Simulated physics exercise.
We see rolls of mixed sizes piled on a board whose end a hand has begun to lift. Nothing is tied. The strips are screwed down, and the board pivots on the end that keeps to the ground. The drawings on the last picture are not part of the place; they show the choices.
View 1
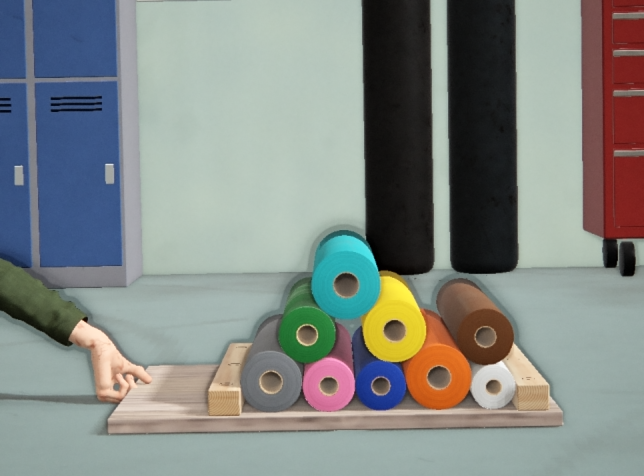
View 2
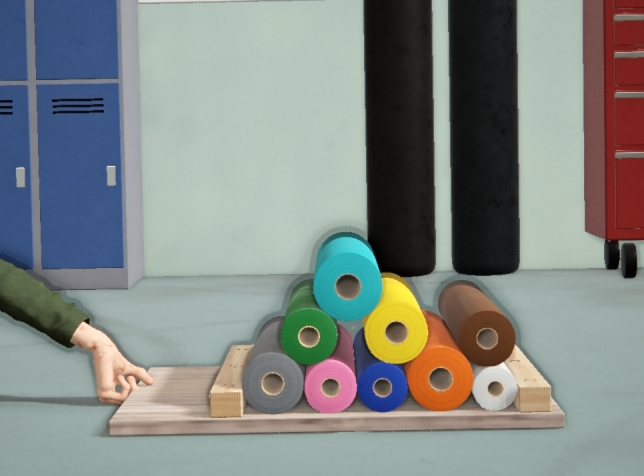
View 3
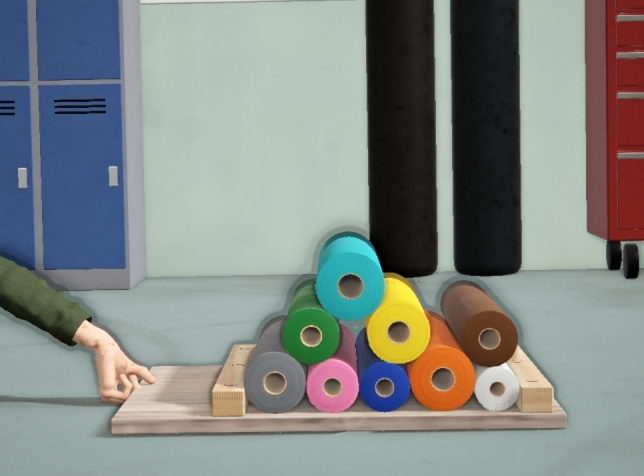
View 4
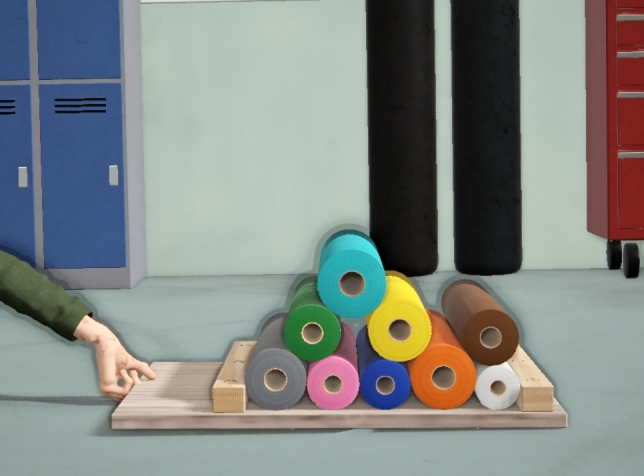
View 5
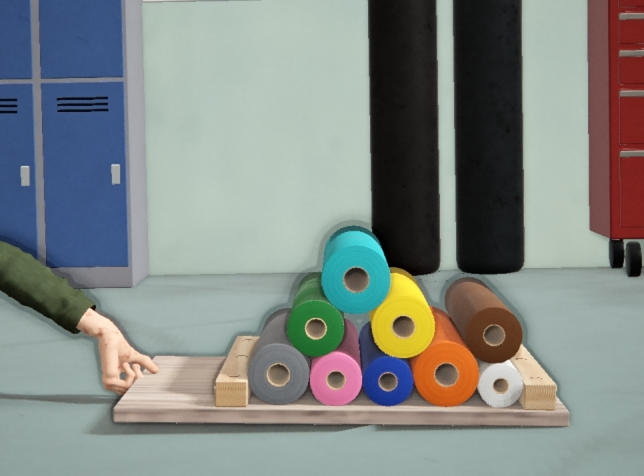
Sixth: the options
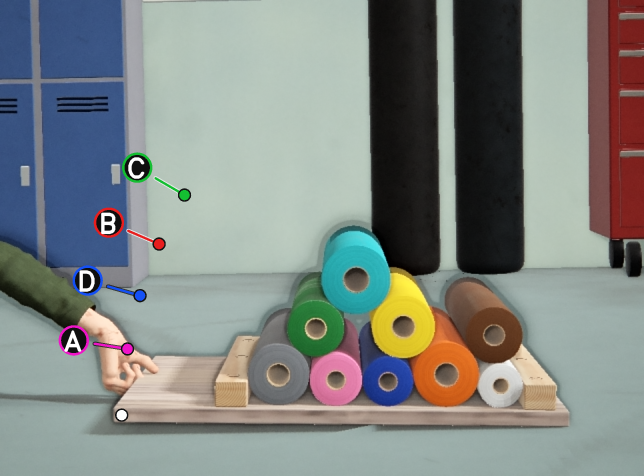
Hand holding the left end of a wooden board stacked with colourful rolls between two wooden strips, barely shifting it.
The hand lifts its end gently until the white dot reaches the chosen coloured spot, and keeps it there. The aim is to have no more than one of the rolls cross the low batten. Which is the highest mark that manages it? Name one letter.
Mark C is as high as it can go.
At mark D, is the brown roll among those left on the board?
The brown roll: No.
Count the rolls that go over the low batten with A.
The count is one.
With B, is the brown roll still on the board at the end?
The brown roll: No.
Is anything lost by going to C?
Yes, at C.
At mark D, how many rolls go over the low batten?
With D, one.
On the marked copy, A at (128, 349); B at (159, 244); C at (184, 195); D at (140, 296); the white dot at (122, 415).
Taking C. A third of the way, board at 18°.
Two thirds of the way, board at 31°.
When it is over, board at 31°, one over the low batten (brown).
As for the rest, A one over the low batten (brown); B one over the low batten (brown); D one over the low batten (brown).
